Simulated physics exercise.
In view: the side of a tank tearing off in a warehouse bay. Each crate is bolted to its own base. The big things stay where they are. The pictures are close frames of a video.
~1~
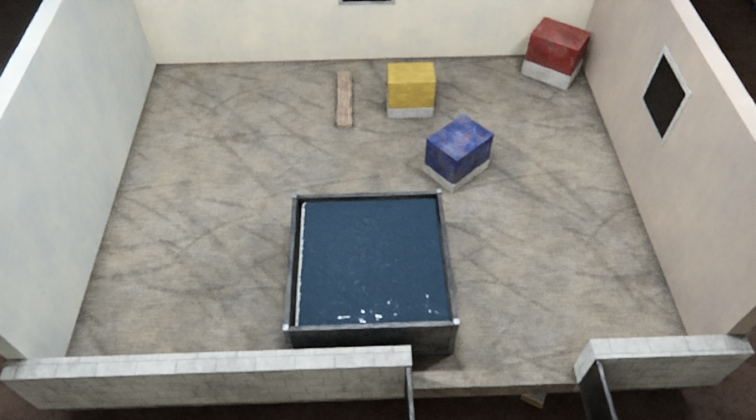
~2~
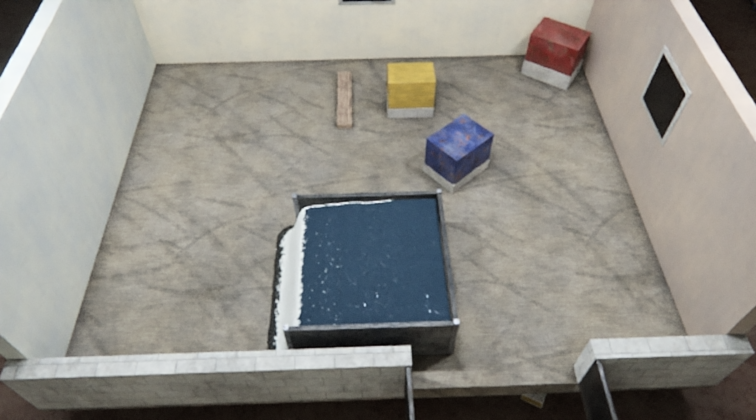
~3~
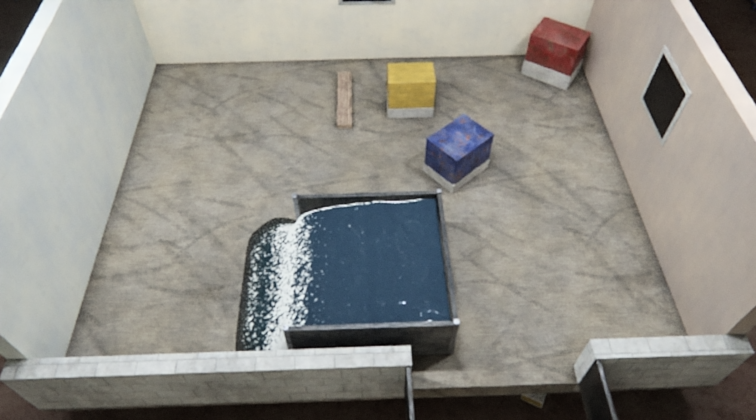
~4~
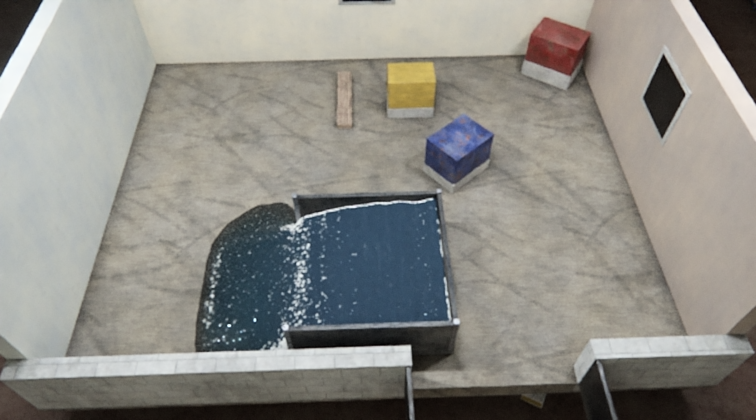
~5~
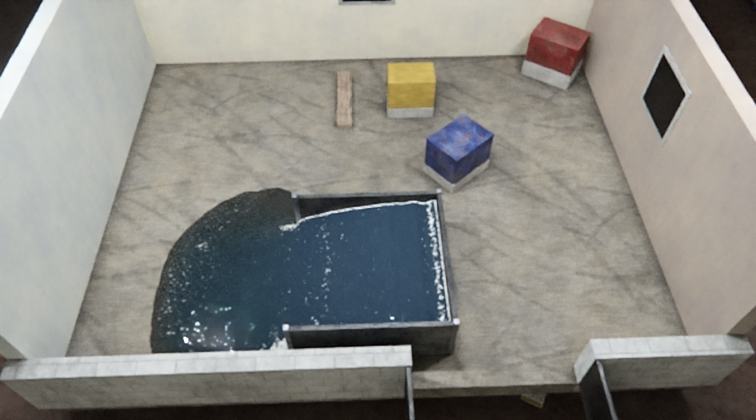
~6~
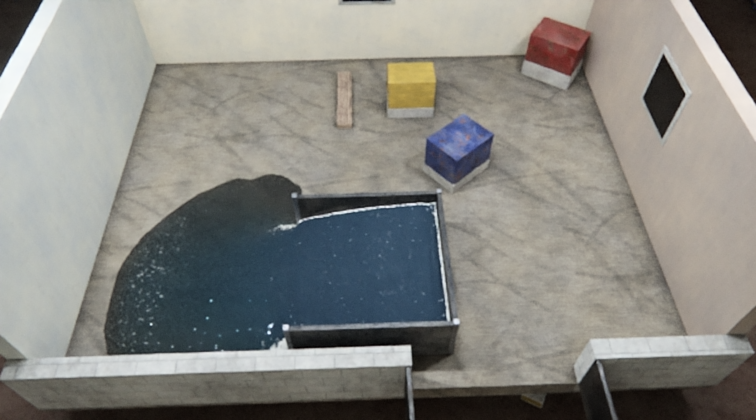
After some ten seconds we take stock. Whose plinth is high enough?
In the end: The yellow crate stays dry; the red crate stays dry; the blue crate stays dry.
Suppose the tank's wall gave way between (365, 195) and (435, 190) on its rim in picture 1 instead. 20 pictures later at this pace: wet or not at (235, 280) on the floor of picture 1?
Answer: Not flooded.
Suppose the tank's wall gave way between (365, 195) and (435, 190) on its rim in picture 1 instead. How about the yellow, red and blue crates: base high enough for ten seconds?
Then: The yellow crate is topped, the red crate escapes it, the blue crate is wetted.
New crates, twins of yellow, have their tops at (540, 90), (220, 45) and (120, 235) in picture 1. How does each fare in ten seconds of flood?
In turn: Keeps dry, is topped, gets wet.
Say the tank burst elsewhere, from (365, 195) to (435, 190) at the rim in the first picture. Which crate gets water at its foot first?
First comes the blue crate.
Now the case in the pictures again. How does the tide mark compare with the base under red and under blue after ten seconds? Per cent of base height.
Near 60 and 50 in a hundred.
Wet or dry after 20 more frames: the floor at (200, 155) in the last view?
Answer: Wet.
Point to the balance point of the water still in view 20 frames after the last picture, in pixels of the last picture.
I would point to (208, 234).
A moment on, water covers 25 % of the floor; the yellow crate not reached, the red crate not reached, the blue crate not reached.
Next, water covers 25 % of the floor; the yellow crate not reached, the red crate not reached, the blue crate not reached.
Then, water covers 35 % of the floor; the yellow crate not reached, the red crate not reached, the blue crate not reached.
Later, water covers 60 % of the floor; the yellow crate water round its plinth, the red crate water round its plinth, the blue crate not reached.
In the end, water covers 90 % of the floor; the yellow crate stayed above the water, the red crate stayed above the water, the blue crate stayed above the water.
